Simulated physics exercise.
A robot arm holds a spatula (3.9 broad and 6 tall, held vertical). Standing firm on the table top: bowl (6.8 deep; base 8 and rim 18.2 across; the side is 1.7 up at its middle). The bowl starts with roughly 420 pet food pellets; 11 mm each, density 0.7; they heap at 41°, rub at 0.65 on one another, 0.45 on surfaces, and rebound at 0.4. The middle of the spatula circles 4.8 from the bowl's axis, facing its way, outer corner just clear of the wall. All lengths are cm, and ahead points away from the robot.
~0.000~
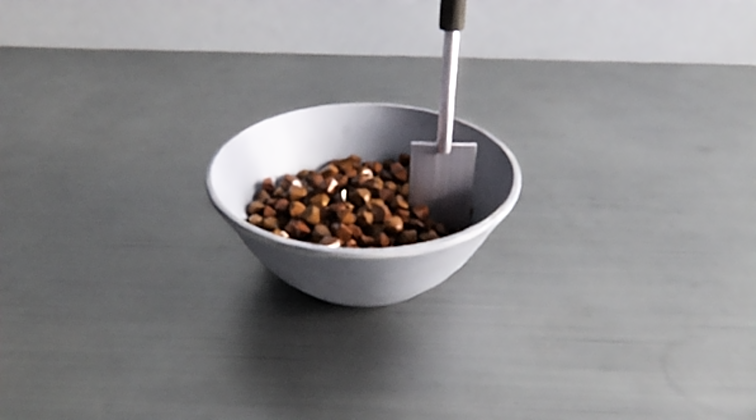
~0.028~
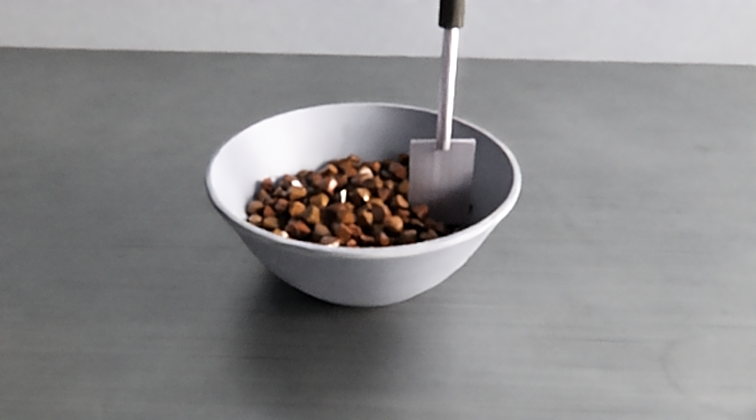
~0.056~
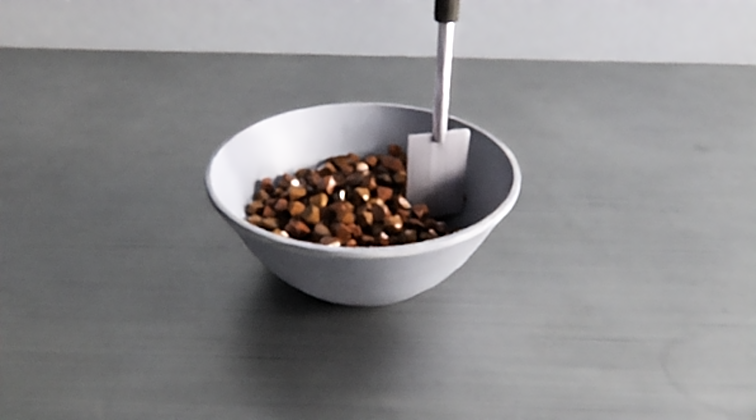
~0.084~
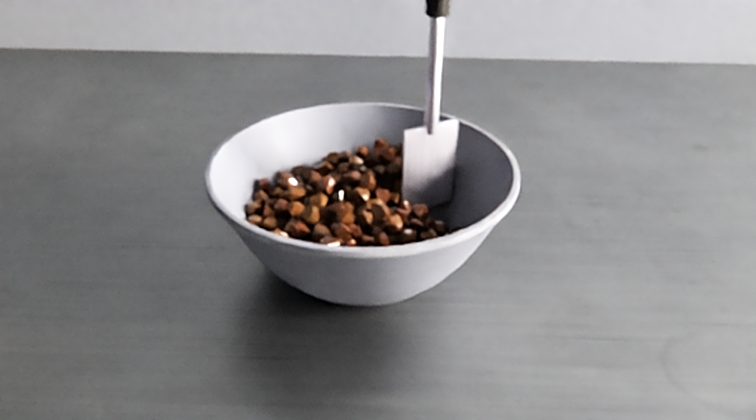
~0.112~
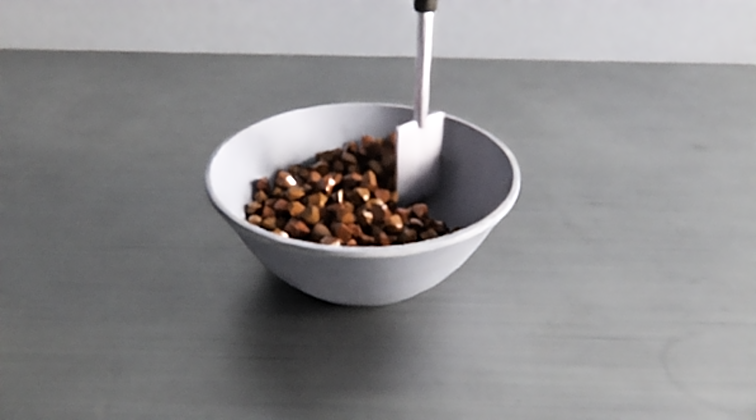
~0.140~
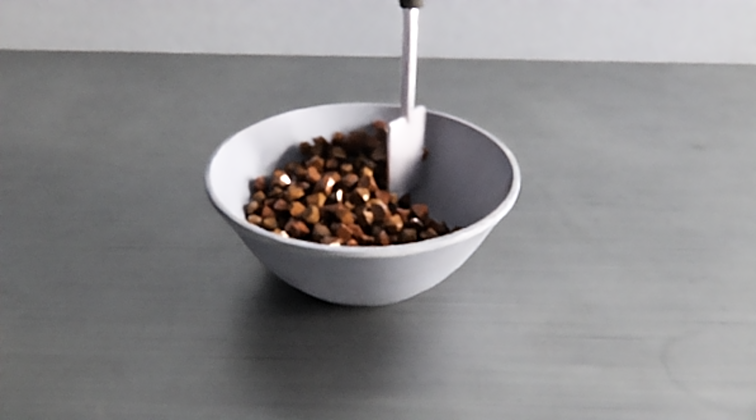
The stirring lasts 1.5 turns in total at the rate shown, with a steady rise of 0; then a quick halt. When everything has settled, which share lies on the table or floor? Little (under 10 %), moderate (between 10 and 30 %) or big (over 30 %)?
Share on the table or floor: Moderate (between 10 and 30 %).
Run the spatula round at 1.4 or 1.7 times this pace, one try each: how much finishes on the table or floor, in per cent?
Some 25 and 35 per cent.
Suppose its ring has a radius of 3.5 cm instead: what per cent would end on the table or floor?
Then about 10 per cent.
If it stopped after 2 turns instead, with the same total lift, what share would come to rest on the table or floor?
In that case some 25 per cent.
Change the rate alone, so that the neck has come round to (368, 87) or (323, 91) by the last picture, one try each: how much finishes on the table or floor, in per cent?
Some 35 and 45 per cent.
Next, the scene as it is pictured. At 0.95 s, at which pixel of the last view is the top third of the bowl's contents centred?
Around (345, 133).
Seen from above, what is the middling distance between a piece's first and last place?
About 8 cm.
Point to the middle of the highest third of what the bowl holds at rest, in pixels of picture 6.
At about (292, 227).
After 0.55 s, 246° round, highest piece 8 above the table; 401 in the bowl, 15 on the table or floor, 6 in flight or on the tool.
After 0.95 s, 76° round, highest piece 9 above the table; 365 in the bowl, 45 on the table or floor, 12 in flight or on the tool.
After 1.35 s, 180° round, highest piece 8 above the table; 329 in the bowl, 93 on the table or floor.
After 2.05 s, 180° round, highest piece 8 above the table; 329 in the bowl, 93 on the table or floor.
In the end, 329 in the bowl, 93 on the table or floor. That is 22 % on the table or floor.
